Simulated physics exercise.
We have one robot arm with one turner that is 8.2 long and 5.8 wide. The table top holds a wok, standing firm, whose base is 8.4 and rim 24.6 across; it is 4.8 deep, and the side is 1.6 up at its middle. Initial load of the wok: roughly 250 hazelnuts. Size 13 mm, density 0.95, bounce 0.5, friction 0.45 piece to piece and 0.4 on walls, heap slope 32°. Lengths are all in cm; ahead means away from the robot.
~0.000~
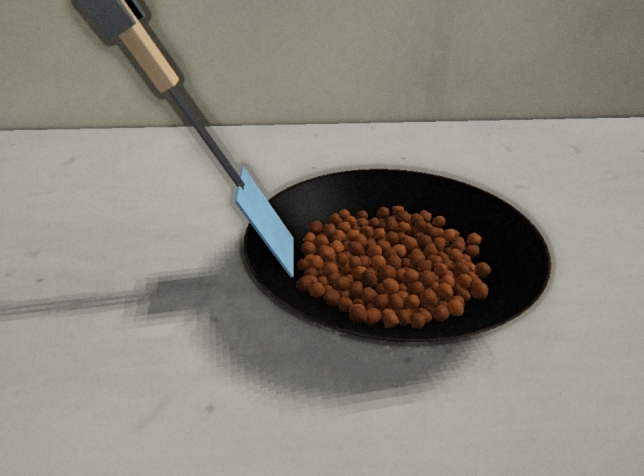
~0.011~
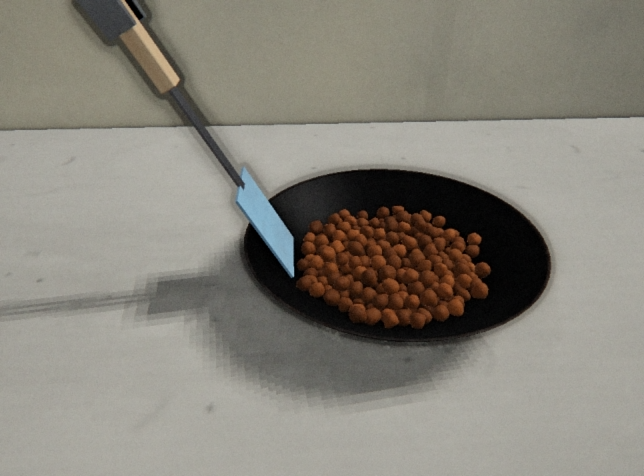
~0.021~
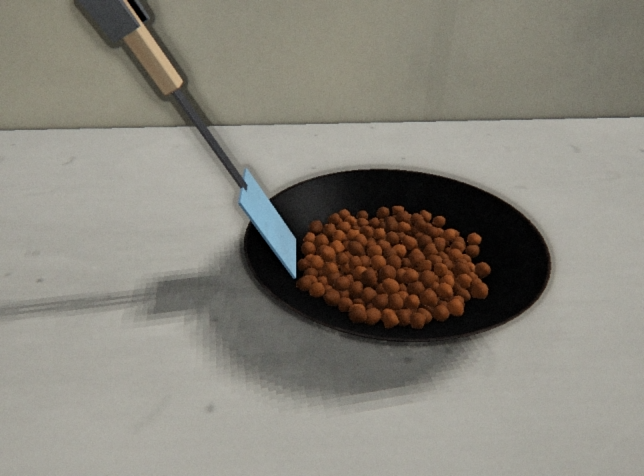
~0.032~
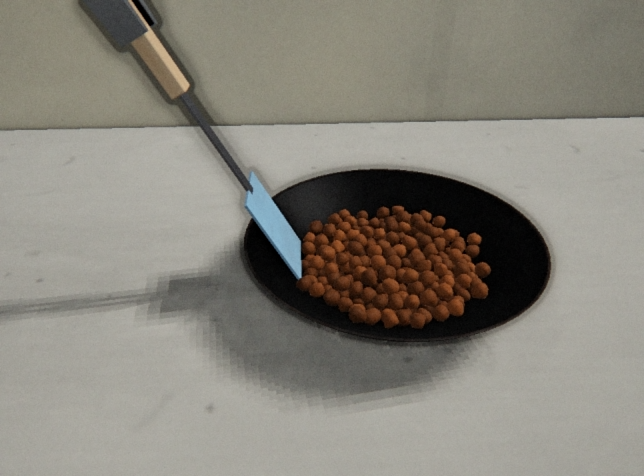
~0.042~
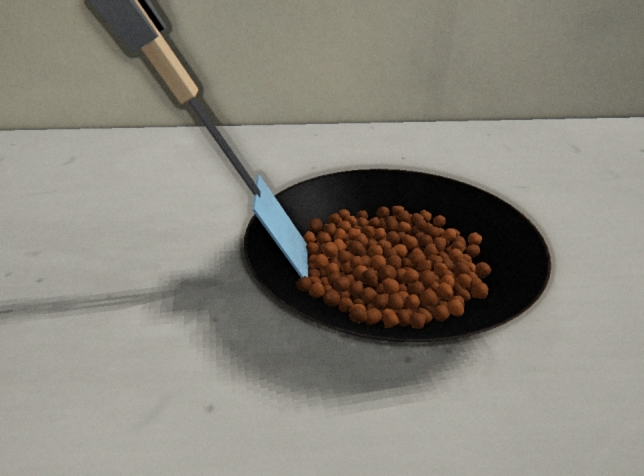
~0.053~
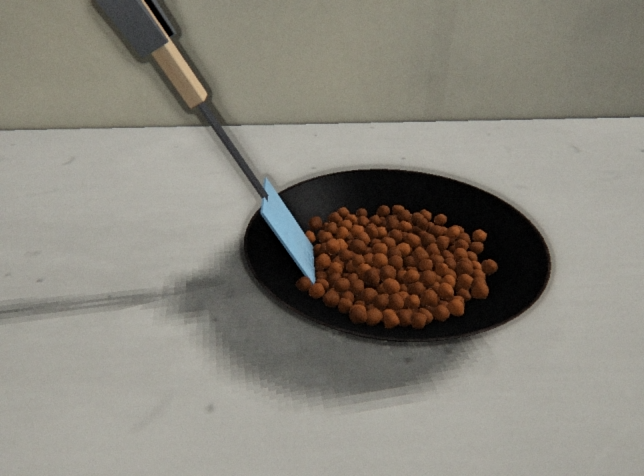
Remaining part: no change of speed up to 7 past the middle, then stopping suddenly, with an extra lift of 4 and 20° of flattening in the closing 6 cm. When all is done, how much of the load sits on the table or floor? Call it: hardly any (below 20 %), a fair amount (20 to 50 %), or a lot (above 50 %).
Hardly any.
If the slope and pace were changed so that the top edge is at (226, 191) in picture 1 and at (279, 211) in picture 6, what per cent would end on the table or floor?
I'd put it at roughly 30 per cent.
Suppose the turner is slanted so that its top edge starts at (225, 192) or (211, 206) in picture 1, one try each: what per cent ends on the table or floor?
Around 10 per cent, then around 10 per cent.
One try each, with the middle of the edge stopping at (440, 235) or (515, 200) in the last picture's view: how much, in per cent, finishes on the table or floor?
Some 0 and 25 per cent.
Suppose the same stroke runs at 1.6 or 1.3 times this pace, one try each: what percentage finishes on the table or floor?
Around 25 per cent and around 20 per cent.
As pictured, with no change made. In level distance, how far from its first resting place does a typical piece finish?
Roughly 5 cm.
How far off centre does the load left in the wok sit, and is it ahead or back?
The balance point lies close to 3.5 cm ahead.
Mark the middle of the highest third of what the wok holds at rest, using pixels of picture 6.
Around (474, 247).
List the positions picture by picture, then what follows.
The first frame shows the turner top edge at (239, 183), sloping 62°; upper third of the load around (391, 251), from x 305 to 485, top at y 210; 254 in the wok.
The second frame shows the turner top edge at (240, 183), sloping 62°; upper third of the load around (391, 251), from x 305 to 485, top at y 210.
The third frame shows the turner top edge at (242, 185), sloping 62°; upper third of the load around (391, 251), from x 305 to 485, top at y 210.
The fourth frame shows the turner top edge at (248, 187), sloping 62°; upper third of the load around (391, 251), from x 305 to 485, top at y 210.
The fifth frame shows the turner top edge at (256, 191), sloping 62°; upper third of the load around (391, 250), from x 305 to 485, top at y 210.
The sixth frame shows the turner top edge at (264, 194), sloping 62°; upper third of the load around (395, 248), from x 305 to 490, top at y 210; 254 in the wok.
After 0.15 s, sloping 62°, highest piece 6 above the table; 254 in the wok.
After 0.24 s, sloping 54°, highest piece 6 above the table; 251 in the wok, 1 on the table or floor, 2 on the blade or in flight.
After 0.48 s, sloping 42°, highest piece 6 above the table; 222 in the wok, 30 on the table or floor, 2 on the blade or in flight.
After 1.53 s, sloping 42°, highest piece 5 above the table; 222 in the wok, 32 on the table or floor.
In the end, 222 in the wok, 32 on the table or floor. That is 13 % on the table or floor.
